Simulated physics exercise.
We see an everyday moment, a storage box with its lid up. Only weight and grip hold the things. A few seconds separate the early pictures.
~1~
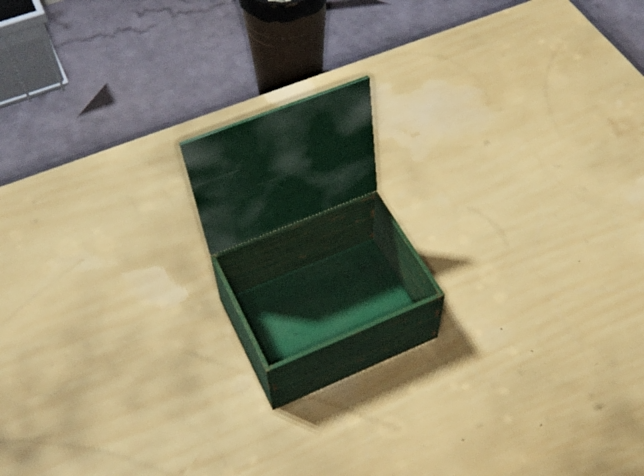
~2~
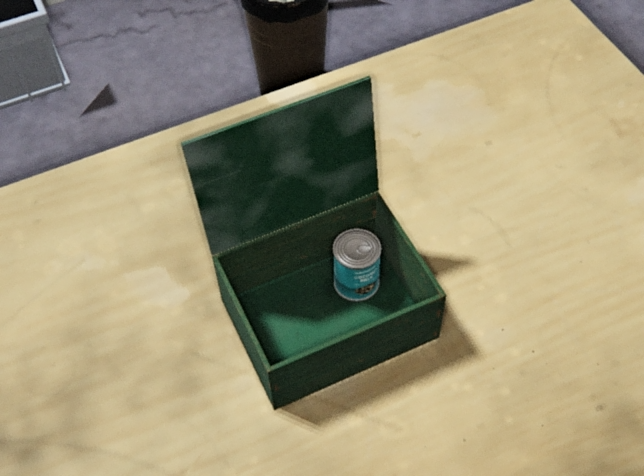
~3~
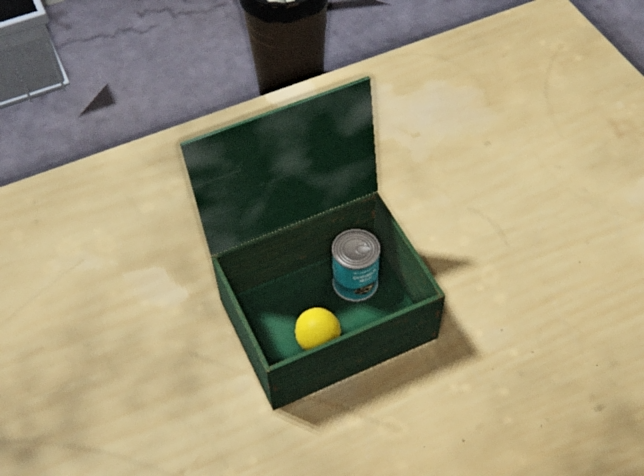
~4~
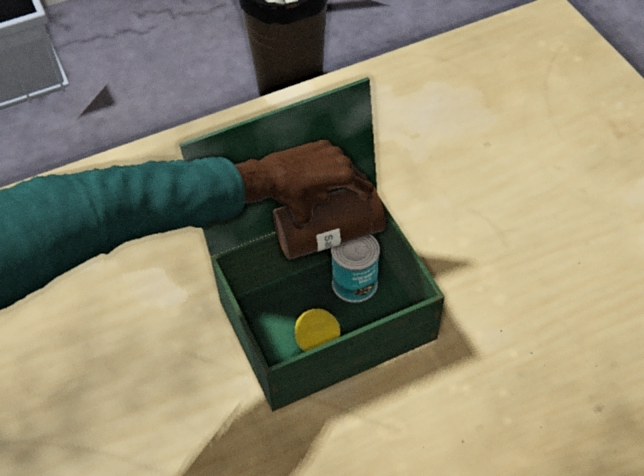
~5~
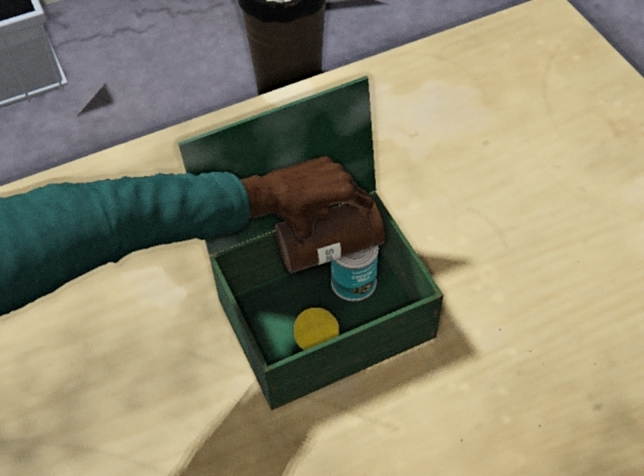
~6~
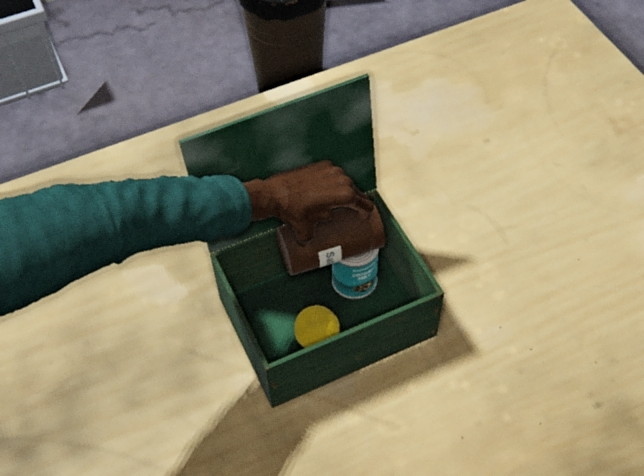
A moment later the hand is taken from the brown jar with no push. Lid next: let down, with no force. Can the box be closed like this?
My prediction: Lid off the rim.
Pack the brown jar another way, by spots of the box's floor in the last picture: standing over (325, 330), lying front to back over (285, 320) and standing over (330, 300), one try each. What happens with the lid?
The lid goes all the way down the first time, goes all the way down the second time and goes all the way down the third time.
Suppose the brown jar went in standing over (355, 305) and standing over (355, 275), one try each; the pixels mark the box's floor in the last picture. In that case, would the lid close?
First try: The lid comes down fully; second try: The lid stays propped open.
Then, 0.50 s past the last view, brown jar displaced about its own width near (286, 272).
Then, 1.00 s past the last view, lid starting down; brown jar displaced about its own width near (279, 272).
Then, 1.50 s past the last view, lid 66° above the rim; brown jar displaced about its own width near (280, 274).
Then, 2.00 s past the last view, lid 46° above the rim; brown jar displaced about its own width near (284, 281).
Finally, lid 39° above the rim; moved from the start, brown jar; the other 2 still in place. Final places as the last picture's camera would see them, brown jar near (285, 285).
